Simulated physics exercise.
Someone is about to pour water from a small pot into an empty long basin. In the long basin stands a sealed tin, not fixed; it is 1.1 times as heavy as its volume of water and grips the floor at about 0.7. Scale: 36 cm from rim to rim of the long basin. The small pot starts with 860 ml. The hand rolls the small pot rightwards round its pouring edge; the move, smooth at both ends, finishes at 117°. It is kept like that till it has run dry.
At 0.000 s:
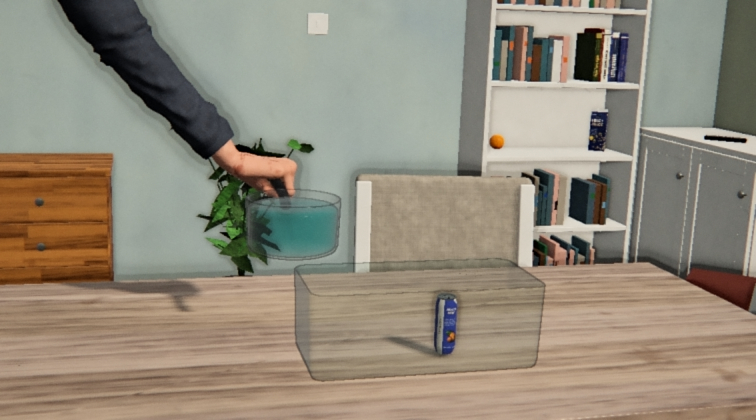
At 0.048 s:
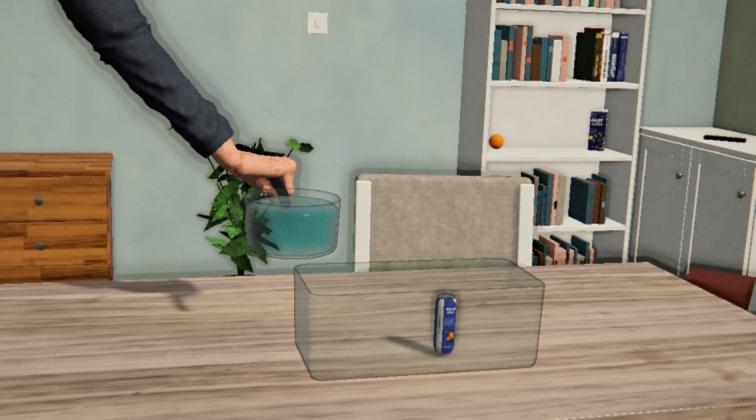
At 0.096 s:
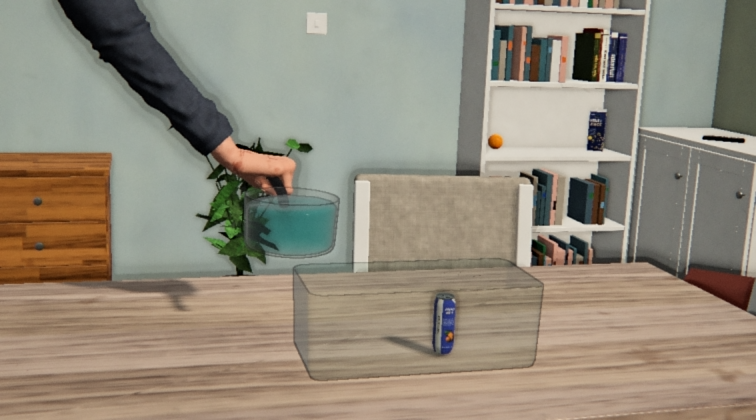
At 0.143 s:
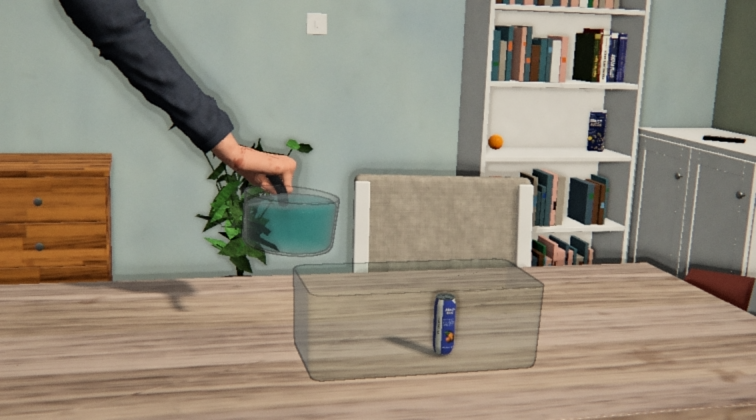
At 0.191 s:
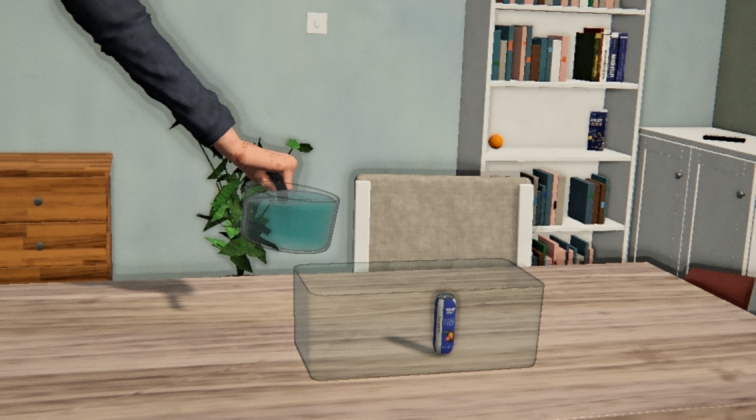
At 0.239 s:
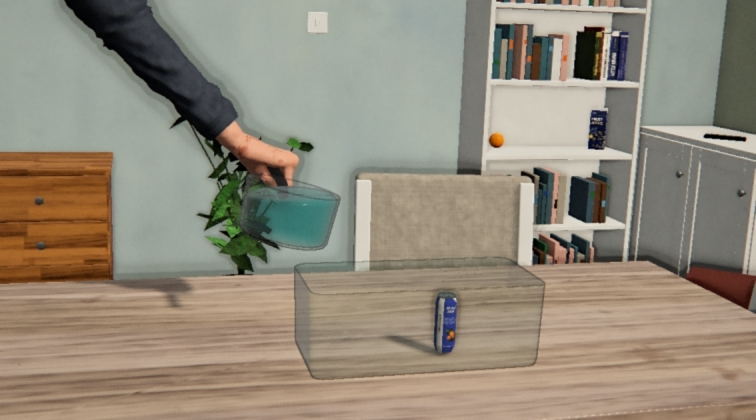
A hand holding a small clear pot of blue-green water above the left end of a long, transparent basin slowly tilts it slightly to the right, while the basin and the small blue tin stay still on the wooden table.
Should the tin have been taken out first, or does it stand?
It remains upright.
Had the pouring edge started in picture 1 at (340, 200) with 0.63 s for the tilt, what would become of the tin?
Then it goes over.
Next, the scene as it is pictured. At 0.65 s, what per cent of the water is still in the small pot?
Near 54 in a hundred.
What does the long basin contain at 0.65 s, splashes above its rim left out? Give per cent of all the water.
Some 10 per cent.
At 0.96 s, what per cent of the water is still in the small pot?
Some 6 per cent.
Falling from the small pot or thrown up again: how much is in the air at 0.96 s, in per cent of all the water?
About 14 per cent.
By 0.65 s the tilt is 74° and 55 per cent is still to pour; the tin stands where it began.
By 0.96 s the tilt is 111° and 6 per cent is still to pour; the tin stands 1 cm from where it began.
By 1.27 s the tilt is 117° and 0 per cent is still to pour; the tin stands 1 cm from where it began.
By 1.62 s the tilt is 117° and 0 per cent is still to pour; the tin stands 1 cm from where it began.
At rest the tin stands 1 cm from where it began.
